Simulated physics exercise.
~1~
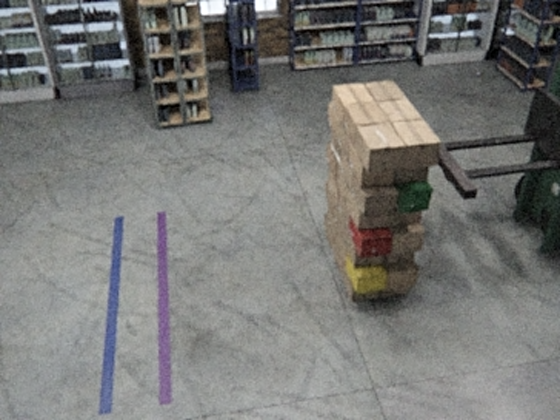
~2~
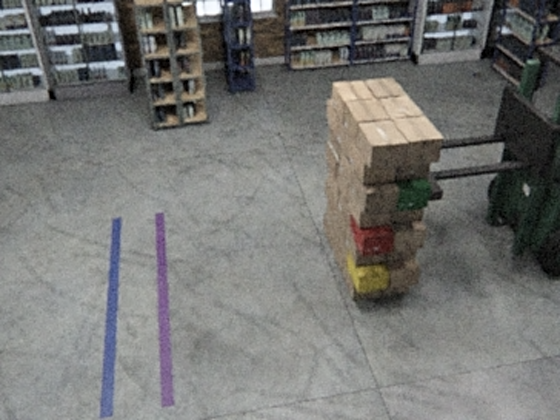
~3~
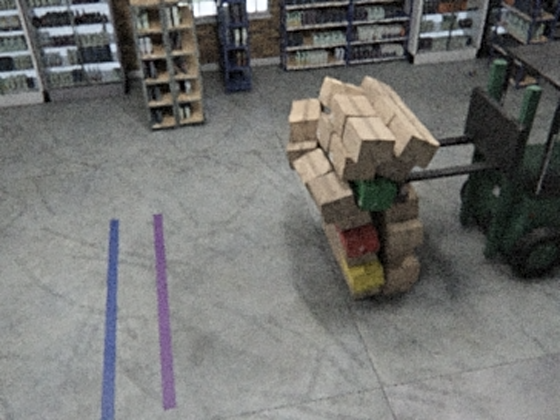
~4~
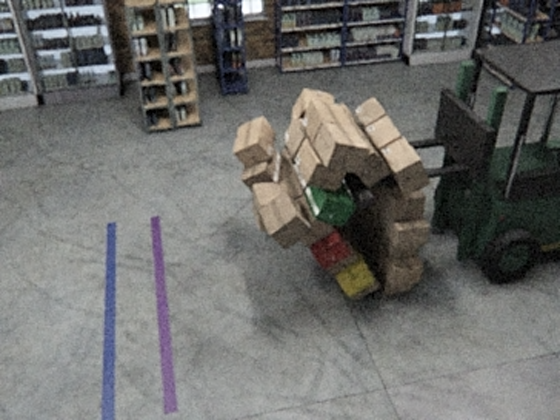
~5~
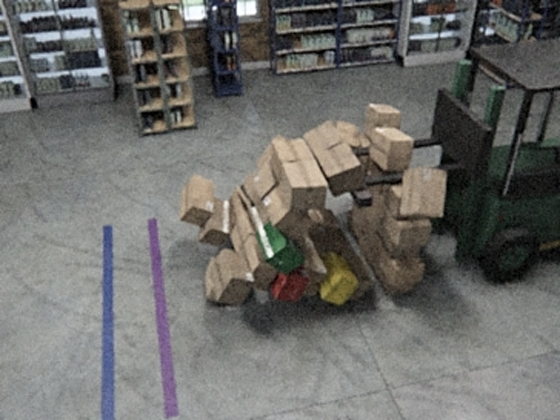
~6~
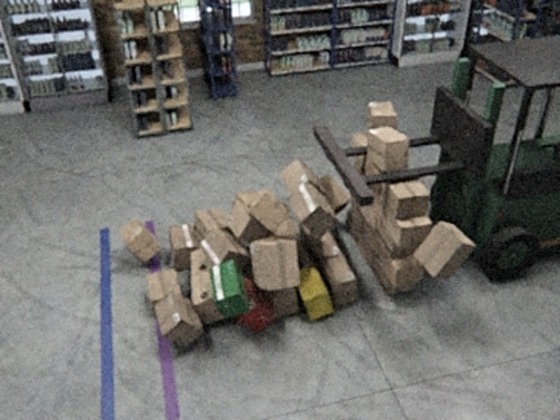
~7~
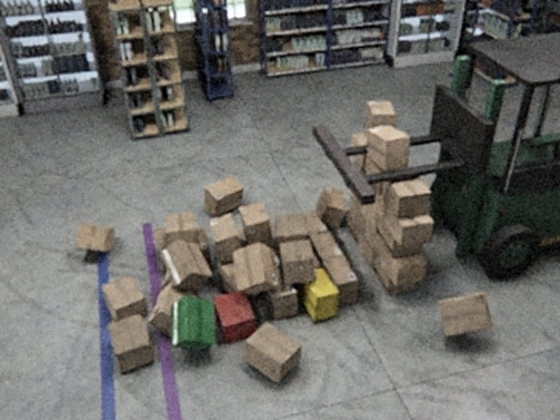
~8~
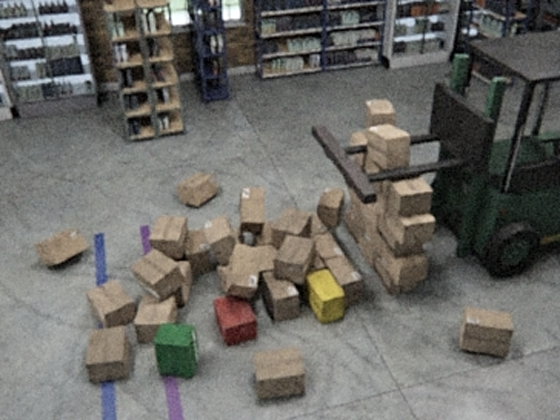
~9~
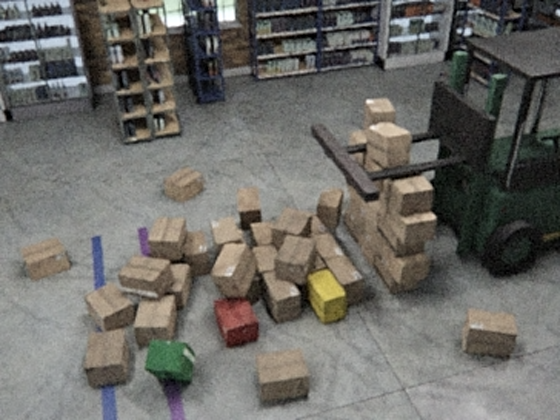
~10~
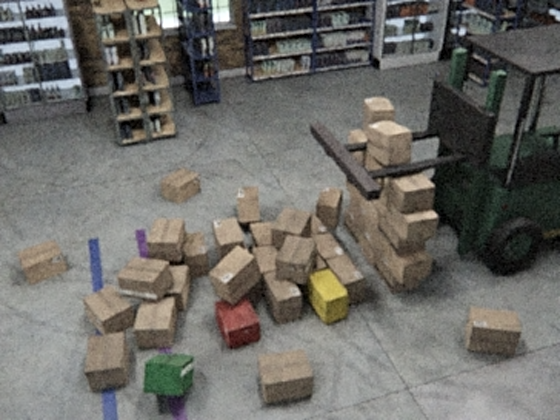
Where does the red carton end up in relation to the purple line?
The red carton comes to rest short of the purple line, on the side nearer the lift truck.
